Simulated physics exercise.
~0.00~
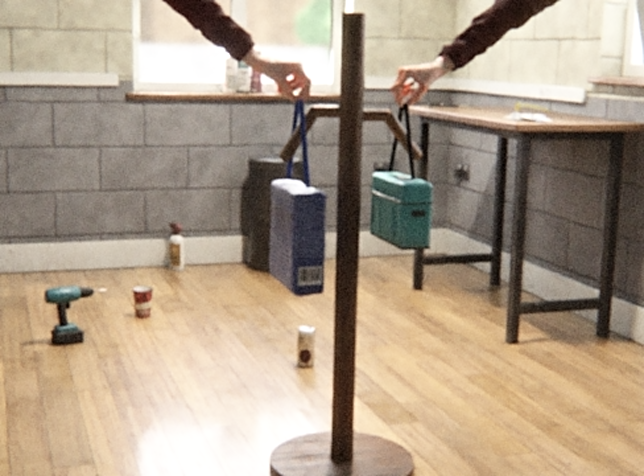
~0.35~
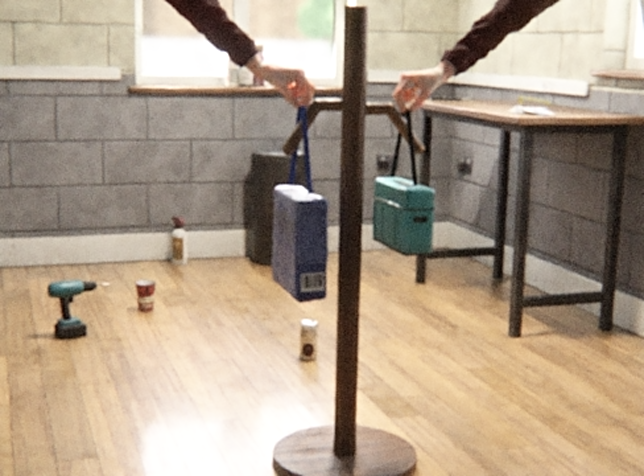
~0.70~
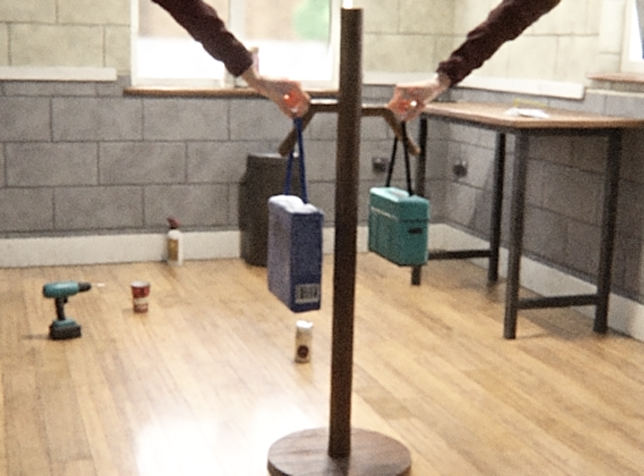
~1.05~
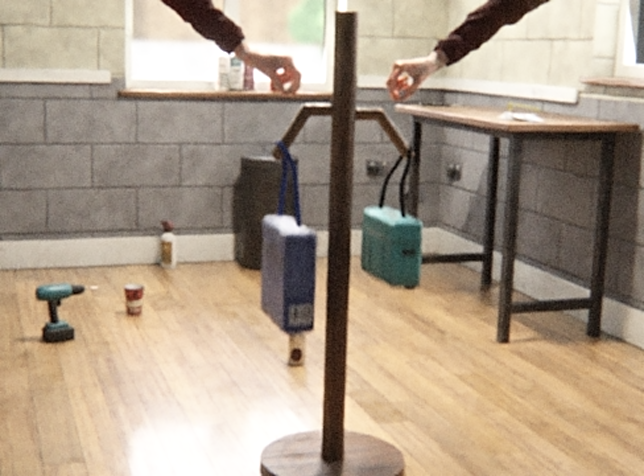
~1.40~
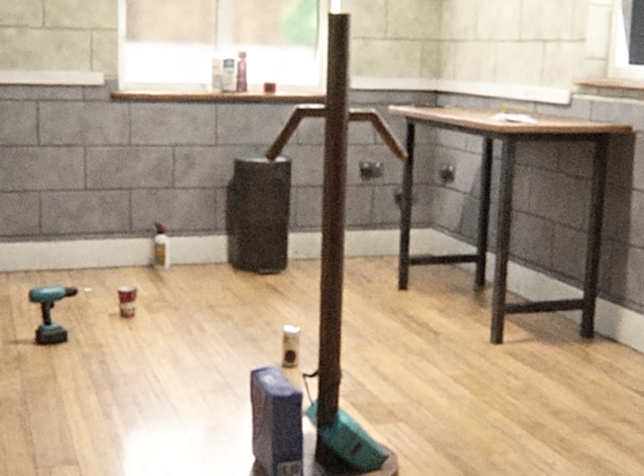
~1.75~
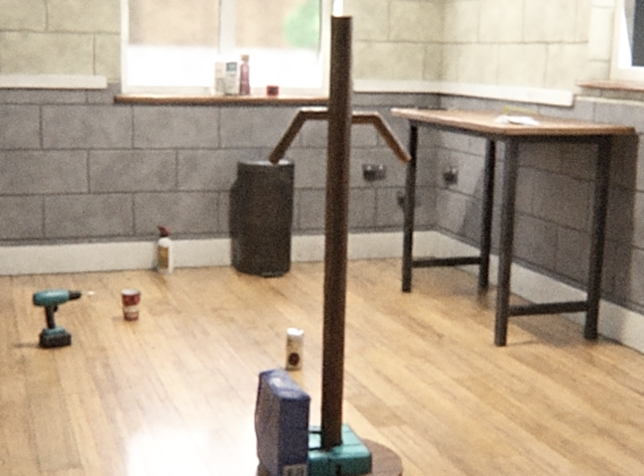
A blue bag and a turquoise case were lowered by two hands onto the sloping arms of a wooden post, but once released both dropped to the floor, the bag landing upright and the case ending on its side by the base.
